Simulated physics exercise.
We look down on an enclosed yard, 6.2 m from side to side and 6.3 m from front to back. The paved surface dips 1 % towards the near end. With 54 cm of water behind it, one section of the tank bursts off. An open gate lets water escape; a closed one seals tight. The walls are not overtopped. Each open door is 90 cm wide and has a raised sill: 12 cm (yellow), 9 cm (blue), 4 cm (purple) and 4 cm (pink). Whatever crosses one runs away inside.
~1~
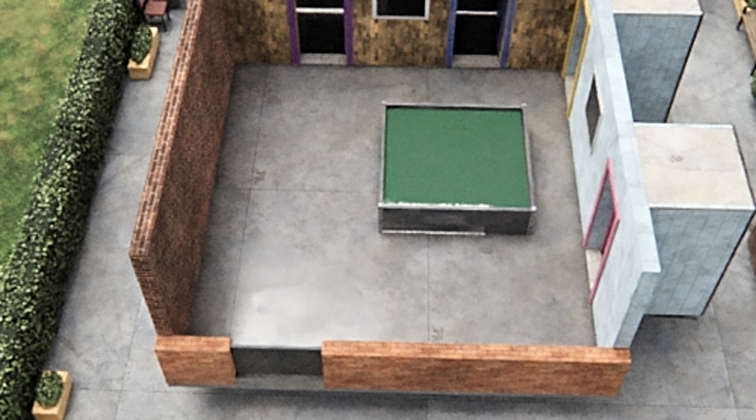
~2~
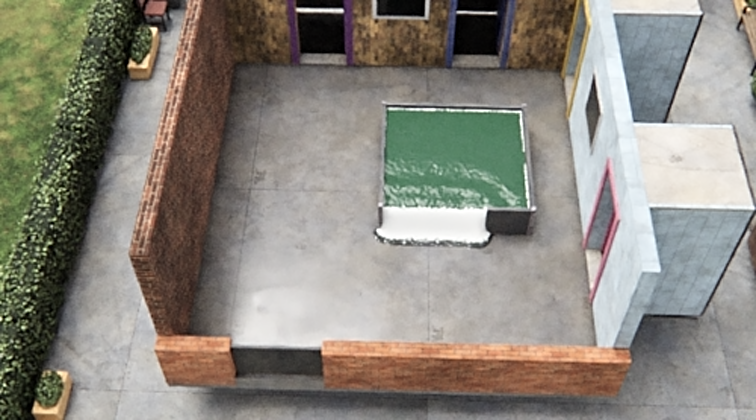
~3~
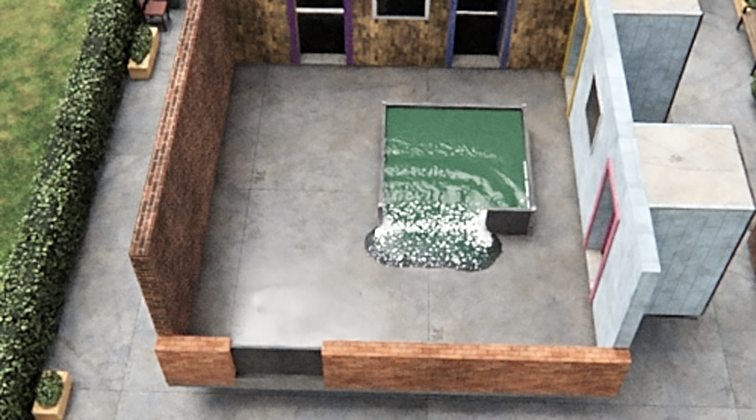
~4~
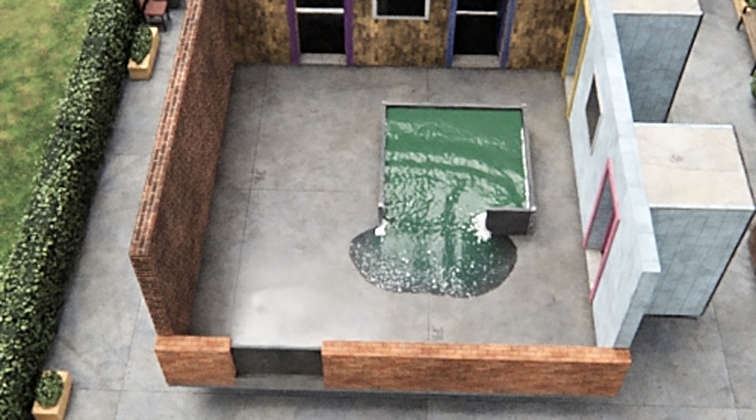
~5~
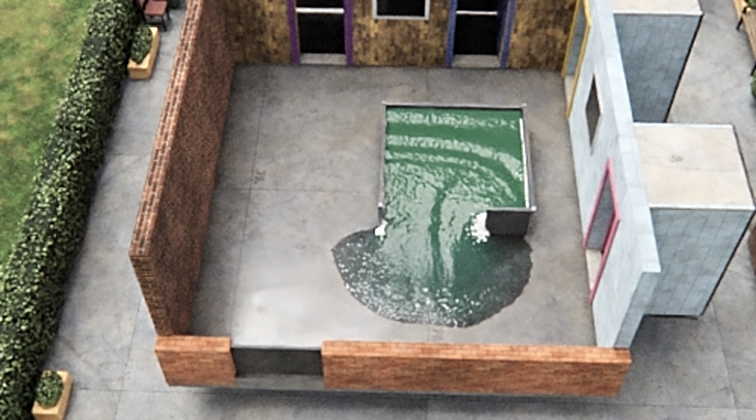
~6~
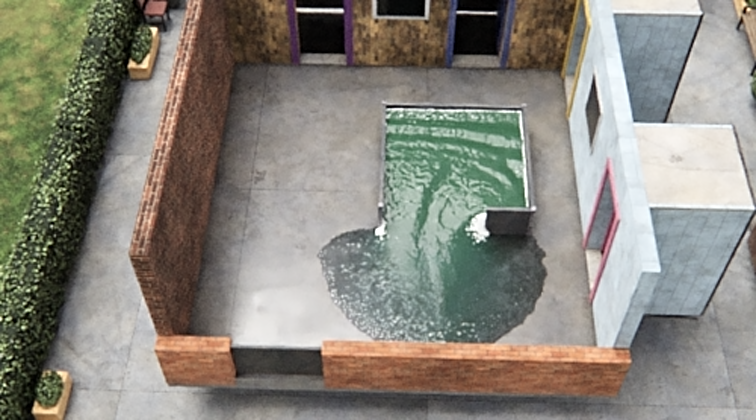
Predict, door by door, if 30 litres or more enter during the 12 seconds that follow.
Door by door: At the yellow door it does not reach the limit; at the blue door it keeps below the limit; at the purple door it exceeds the limit; at the pink door it exceeds the limit.
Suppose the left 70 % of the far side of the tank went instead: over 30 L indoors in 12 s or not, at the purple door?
Against that limit: Purple above.
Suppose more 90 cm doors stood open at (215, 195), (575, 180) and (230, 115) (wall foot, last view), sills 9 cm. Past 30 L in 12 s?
In turn: Under, under, not over.
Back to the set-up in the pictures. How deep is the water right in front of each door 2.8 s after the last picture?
Depths in cm: Yellow 0, blue 0, purple 0, pink 9.
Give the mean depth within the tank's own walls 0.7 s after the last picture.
About 36 cm.
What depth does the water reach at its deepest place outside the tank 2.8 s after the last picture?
Up to some 33 cm.
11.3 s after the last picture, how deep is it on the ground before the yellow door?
About 9.0 cm.
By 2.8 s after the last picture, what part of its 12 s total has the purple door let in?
Some 0 per cent by then.
Then, 0.7 s after the last picture water covers 25 % of the floor and is deepest (35 cm) near (416, 368); yellow door not reached, blue door not reached, purple door not reached, pink door not reached.
Then, 1.5 s after the last picture water covers 30 % of the floor and is deepest (35 cm) near (600, 373); yellow door not reached, blue door not reached, purple door not reached, pink door 1 cm at the sill, 0 L in.
Then, 2.8 s after the last picture water covers 45 % of the floor and is deepest (33 cm) near (184, 362); yellow door not reached, blue door not reached, purple door not reached, pink door 9 cm at the sill, 3 L in.
Then, 6.3 s after the last picture water covers 95 % of the floor and is deepest (16 cm) near (184, 362); yellow door 10 cm at the sill, 1 L in, blue door 6 cm at the sill, 0 L in, purple door 9 cm at the sill, 14 L in, pink door 7 cm at the sill, 39 L in.
Then, 11.3 s after the last picture water covers 100 % of the floor and is deepest (12 cm) near (438, 125); yellow door 9 cm at the sill, 1 L in, blue door 7 cm at the sill, 1 L in, purple door 8 cm at the sill, 63 L in, pink door 7 cm at the sill, 59 L in.
